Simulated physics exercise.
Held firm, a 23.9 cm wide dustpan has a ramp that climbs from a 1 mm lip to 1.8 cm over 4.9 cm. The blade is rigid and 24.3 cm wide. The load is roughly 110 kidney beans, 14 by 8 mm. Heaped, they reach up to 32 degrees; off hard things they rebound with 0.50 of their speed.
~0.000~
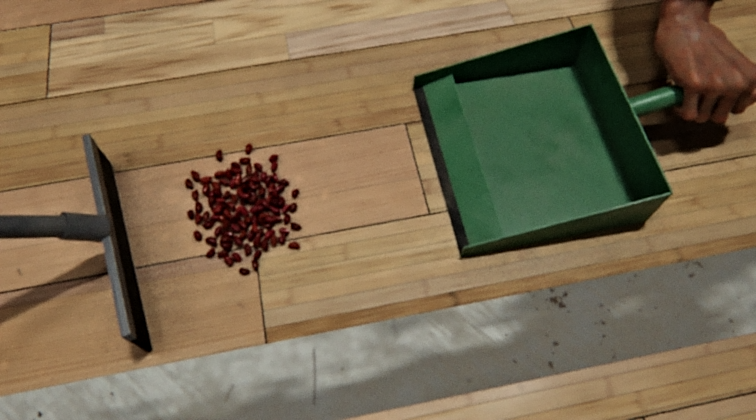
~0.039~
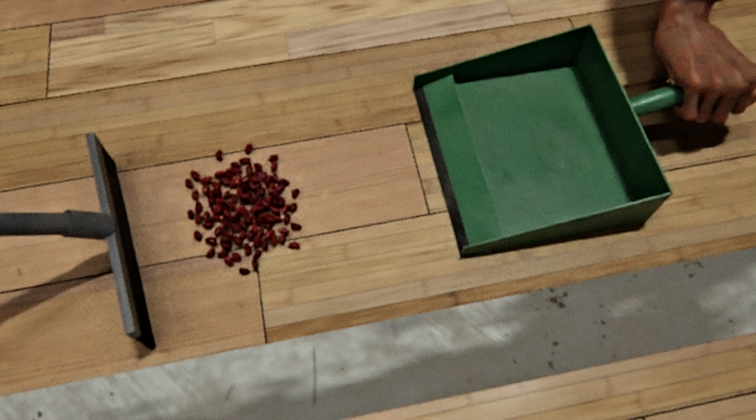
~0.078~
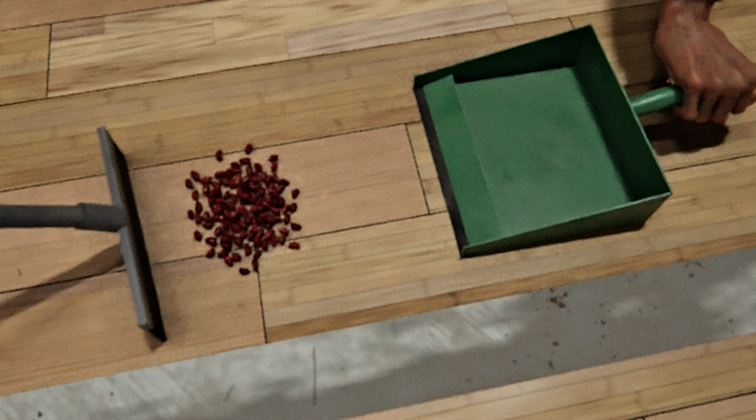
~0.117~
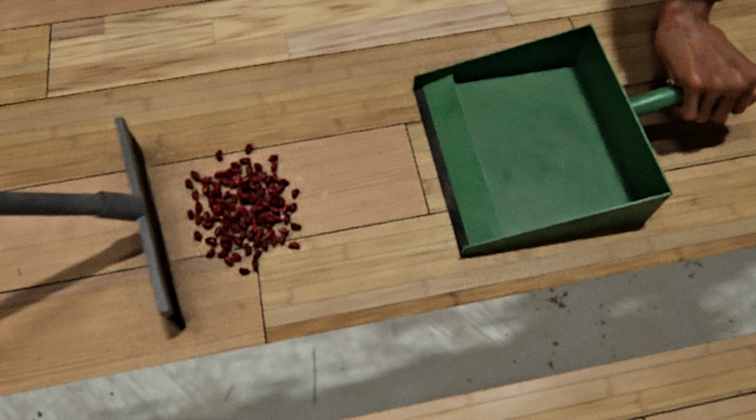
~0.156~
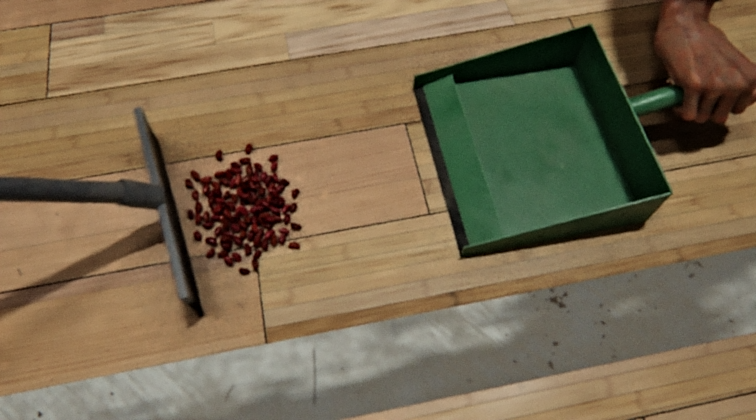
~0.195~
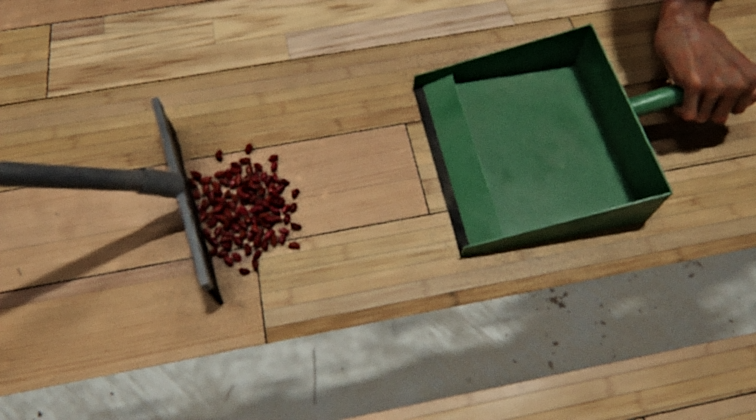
On a wooden plank floor, a hand held a green dustpan still at the right while a dark, flat blade on a handle slid rightward from the left and nudged the edge of a dark red bean pile.
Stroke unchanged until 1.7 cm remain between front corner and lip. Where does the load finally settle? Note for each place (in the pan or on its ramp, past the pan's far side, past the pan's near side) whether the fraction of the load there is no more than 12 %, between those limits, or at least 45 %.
Pan: Between the limits; far side: Between the limits; near side: No more than 12 %.
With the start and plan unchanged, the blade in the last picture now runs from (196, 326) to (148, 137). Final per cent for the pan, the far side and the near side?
Pan 15 % / far 10 % / near 5 %.
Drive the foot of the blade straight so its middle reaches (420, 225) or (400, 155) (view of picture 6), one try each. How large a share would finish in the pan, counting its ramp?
About 15 and 20 per cent.
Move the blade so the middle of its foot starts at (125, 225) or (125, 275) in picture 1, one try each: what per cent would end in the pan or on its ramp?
The two tries give about 15 % and about 20 %.
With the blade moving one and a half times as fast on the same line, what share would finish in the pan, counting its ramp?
Some 25 %.
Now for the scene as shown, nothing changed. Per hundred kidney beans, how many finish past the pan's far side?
Roughly 25 in a hundred come to rest there.
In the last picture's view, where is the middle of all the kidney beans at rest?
I'd say roughly (418, 115).
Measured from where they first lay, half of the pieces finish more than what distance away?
Median: Approx. 24 cm.
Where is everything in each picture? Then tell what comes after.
Blade from (130, 335) to (91, 143), moved 0.0 cm, 0 of the pieces shifted so far; middle of the pieces at (244, 211); pan at (538, 148), in the first frame.
Blade from (134, 332) to (94, 141), moved 0.4 cm, 0 of the pieces shifted so far; middle of the pieces at (244, 211), in the second frame.
Blade from (146, 324) to (105, 135), moved 1.8 cm, 0 of the pieces shifted so far; middle of the pieces at (244, 211), in the third frame.
Blade from (166, 311) to (123, 126), moved 3.9 cm, 0 of the pieces shifted so far; middle of the pieces at (244, 211), in the fourth frame.
Blade from (187, 298) to (141, 116), moved 6.2 cm, 0 of the pieces shifted so far; middle of the pieces at (244, 211), in the fifth frame.
Blade from (207, 285) to (159, 107), moved 8.5 cm, 8 of the pieces shifted so far; middle of the pieces at (244, 211); pan at (538, 148). Its pace works out near 0.59 m/s, heading 25 degrees away from the viewer's side, in the sixth frame.
After 0.43 s, middle of the blade 16 cm from the lip; 0 % over the lip, far side 5 %, near side 0 %.
After 0.59 s, middle of the blade 8 cm from the lip; 0 % over the lip, far side 15 %, near side 0 %.
After 0.87 s, middle of the blade 4 cm from the lip; 25 % over the lip, far side 25 %, near side 5 %.
In the end, at 2.7 s, pan 20 %, far side 25 %, near side 5 %, in front of the lip or behind the blade 50 %.
